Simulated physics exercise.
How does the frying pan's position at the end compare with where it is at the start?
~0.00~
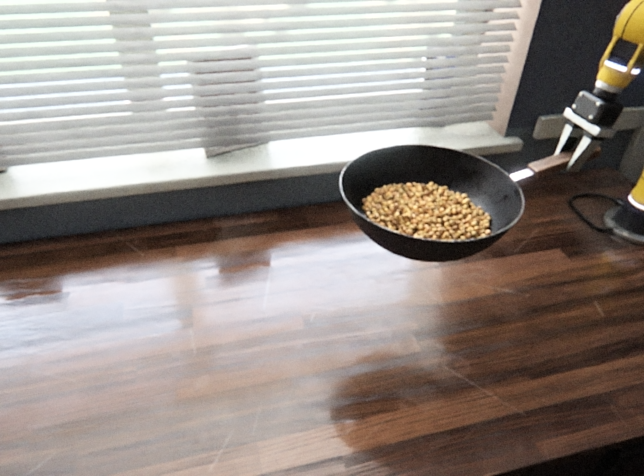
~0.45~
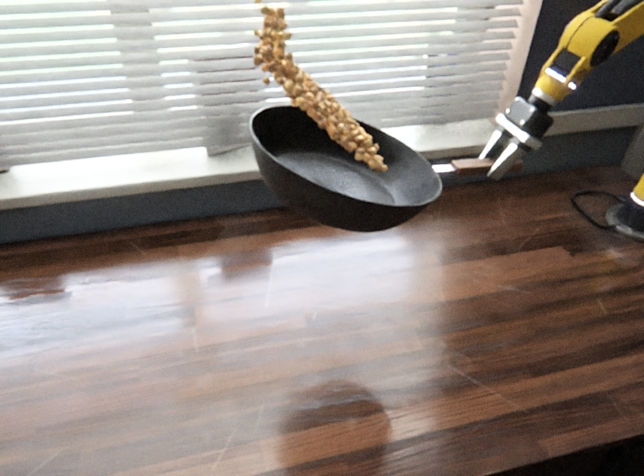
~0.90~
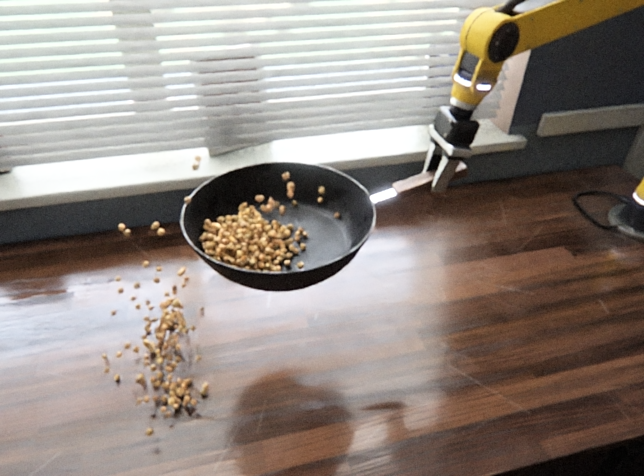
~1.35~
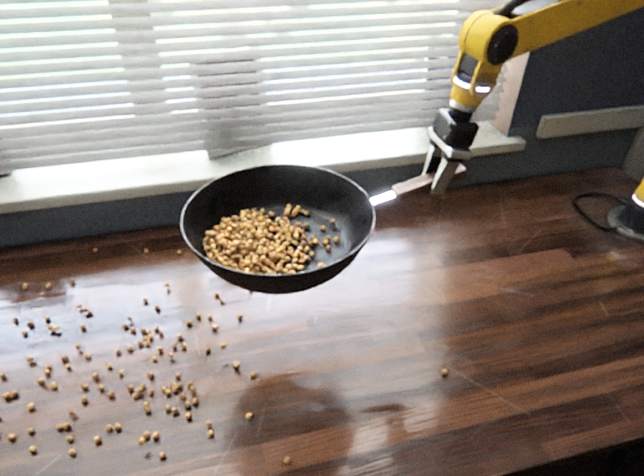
At the end the frying pan is farther to the left and slightly lower than at the start, when it is held nearer the right side of the view.
The clip shows a yellow robot arm swinging a dark frying pan of chickpeas to the left above a wooden countertop, tossing them into the air. Some land back in the pan while many others fall past it and end up scattered across the countertop.
